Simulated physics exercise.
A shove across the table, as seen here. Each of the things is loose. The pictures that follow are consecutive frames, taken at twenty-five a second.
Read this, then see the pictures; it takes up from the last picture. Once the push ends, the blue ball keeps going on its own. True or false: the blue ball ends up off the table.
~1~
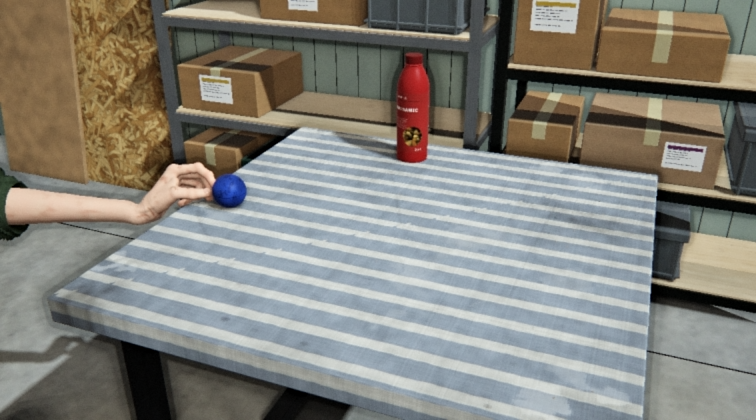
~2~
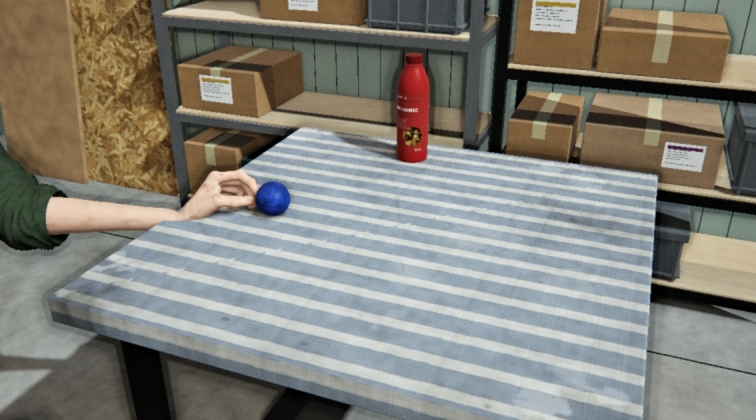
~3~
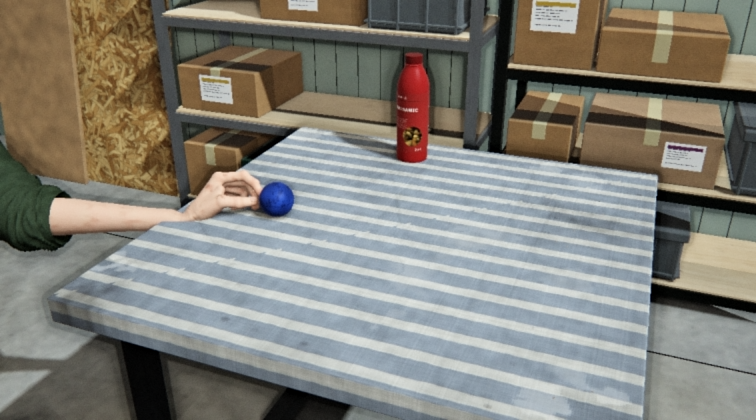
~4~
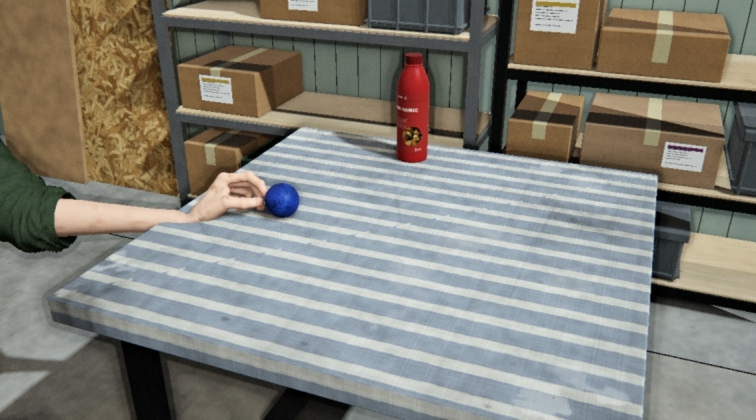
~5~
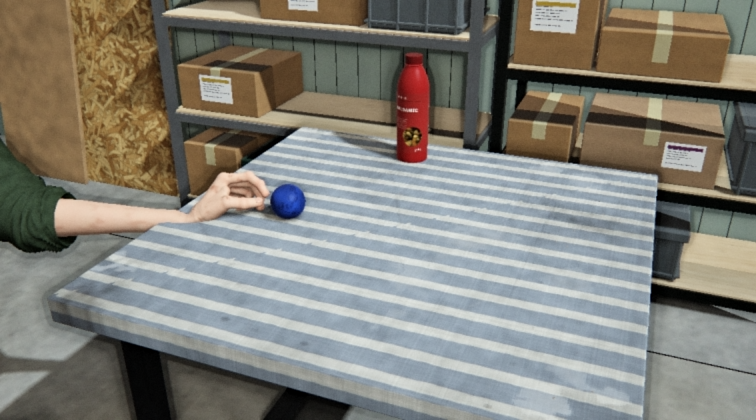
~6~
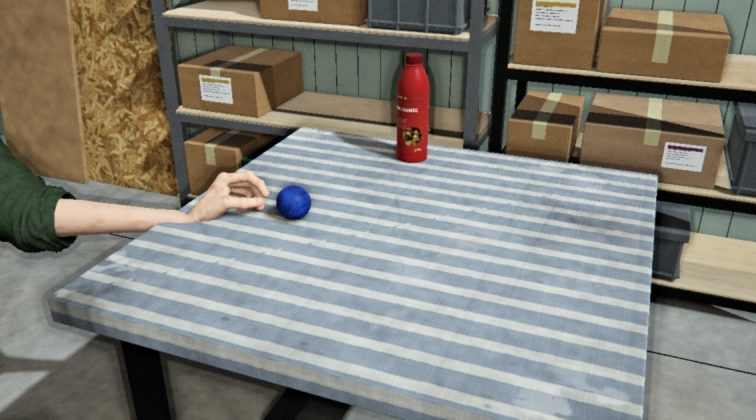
False.
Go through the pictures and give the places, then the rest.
Under the hand; blue ball (229, 191), in the first picture.
Under the hand; blue ball (273, 199), in the second picture.
Under the hand; blue ball (277, 199), in the third picture.
Blue ball (282, 200), in the fourth picture.
Blue ball (288, 202), in the fifth picture.
Blue ball (293, 203) shifted a little, in the sixth picture.
Then, 0.10 s on from there, blue ball shifted about its own width near (306, 205).
Then, 0.20 s on from there, blue ball shifted about its own width near (316, 207).
Then, 0.40 s on from there, blue ball shifted about its own width near (330, 209).
In the end, moved from the start, blue ball. At the end, from the last picture's camera, blue ball near (333, 210).
